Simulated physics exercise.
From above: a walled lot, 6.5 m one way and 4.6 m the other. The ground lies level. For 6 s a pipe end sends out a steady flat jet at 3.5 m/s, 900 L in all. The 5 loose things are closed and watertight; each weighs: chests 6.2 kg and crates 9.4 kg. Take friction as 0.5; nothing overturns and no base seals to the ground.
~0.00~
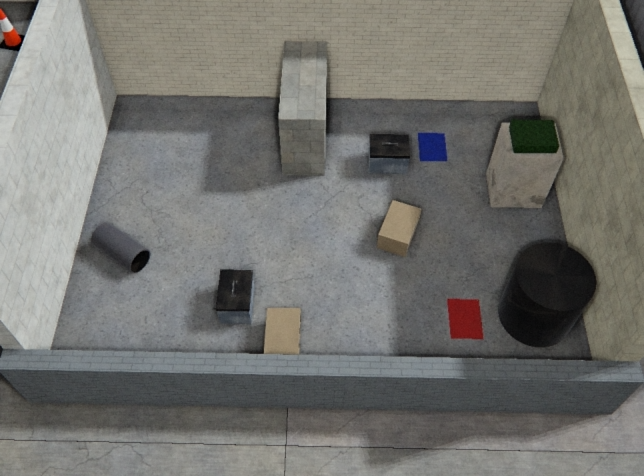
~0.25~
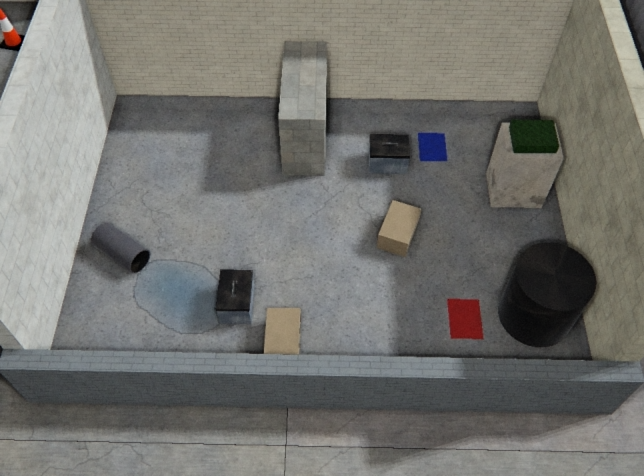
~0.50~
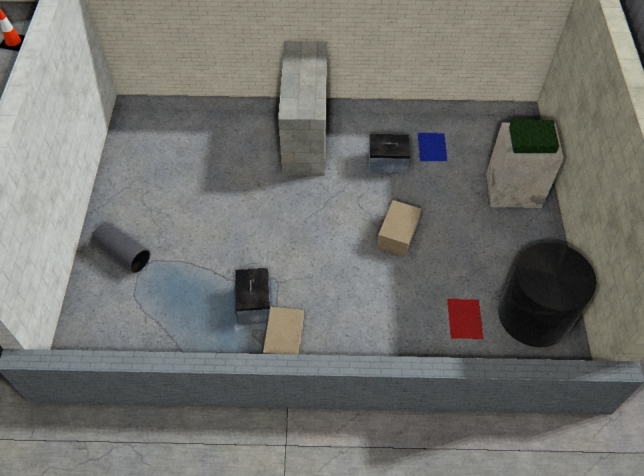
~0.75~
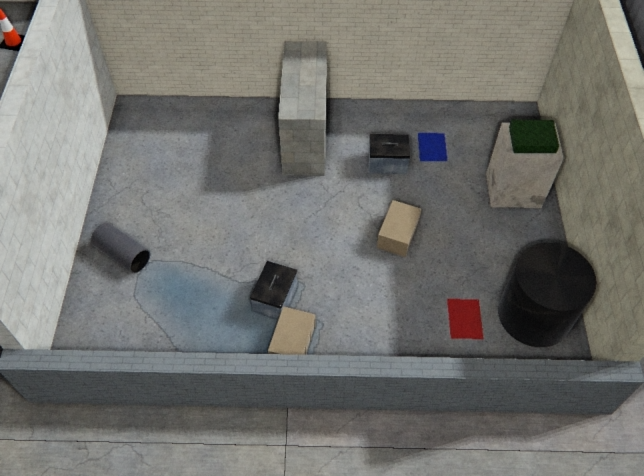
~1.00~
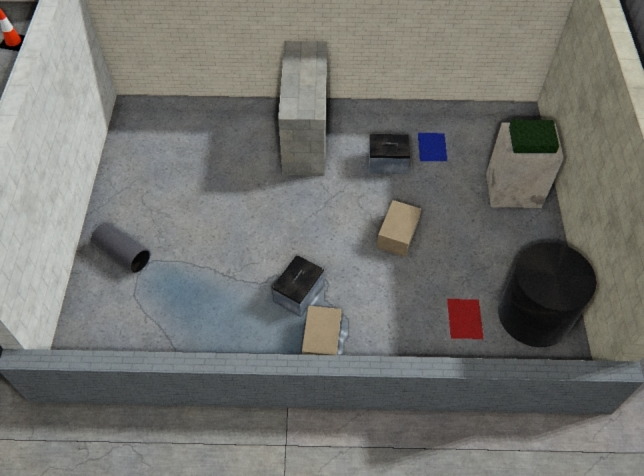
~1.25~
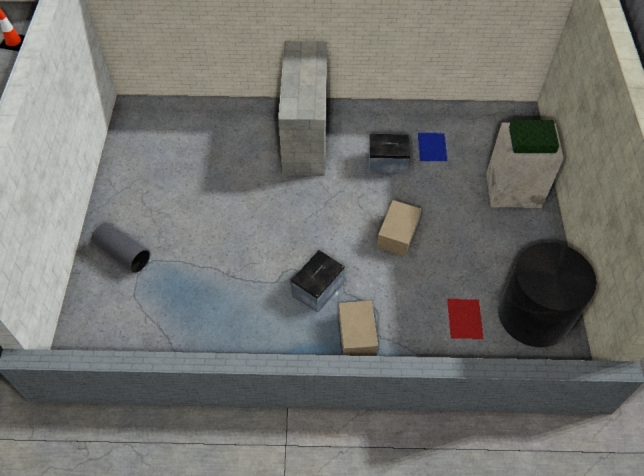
In a walled lot, water spreads from a pipe and pushes a dark chest and tan crate right.
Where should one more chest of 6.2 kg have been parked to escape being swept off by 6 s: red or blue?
On the blue patch.
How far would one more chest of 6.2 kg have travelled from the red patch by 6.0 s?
About 200 cm.
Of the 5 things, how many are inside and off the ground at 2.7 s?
At that moment 0.
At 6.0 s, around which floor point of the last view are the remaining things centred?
Around (413, 199).
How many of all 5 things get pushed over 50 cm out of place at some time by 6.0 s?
That makes 3.
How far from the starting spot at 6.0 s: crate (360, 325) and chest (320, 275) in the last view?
In that order: 300 cm, 120 cm.
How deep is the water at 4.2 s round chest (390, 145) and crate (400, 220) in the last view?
About 0 and 0 cm.
After 1.8 s on red it would be 8 cm off in 2 cm of water; on blue it would be 0 cm off in 0 cm of water.
After 2.7 s on red it would be 37 cm off in 7 cm of water; on blue it would be 0 cm off in 0 cm of water.
After 4.2 s on red it would be 158 cm off in 5 cm of water; on blue it would be 0 cm off in 0 cm of water.
After 6.0 s on red it would be 222 cm off in 5 cm of water; on blue it would be 5 cm off in 3 cm of water.
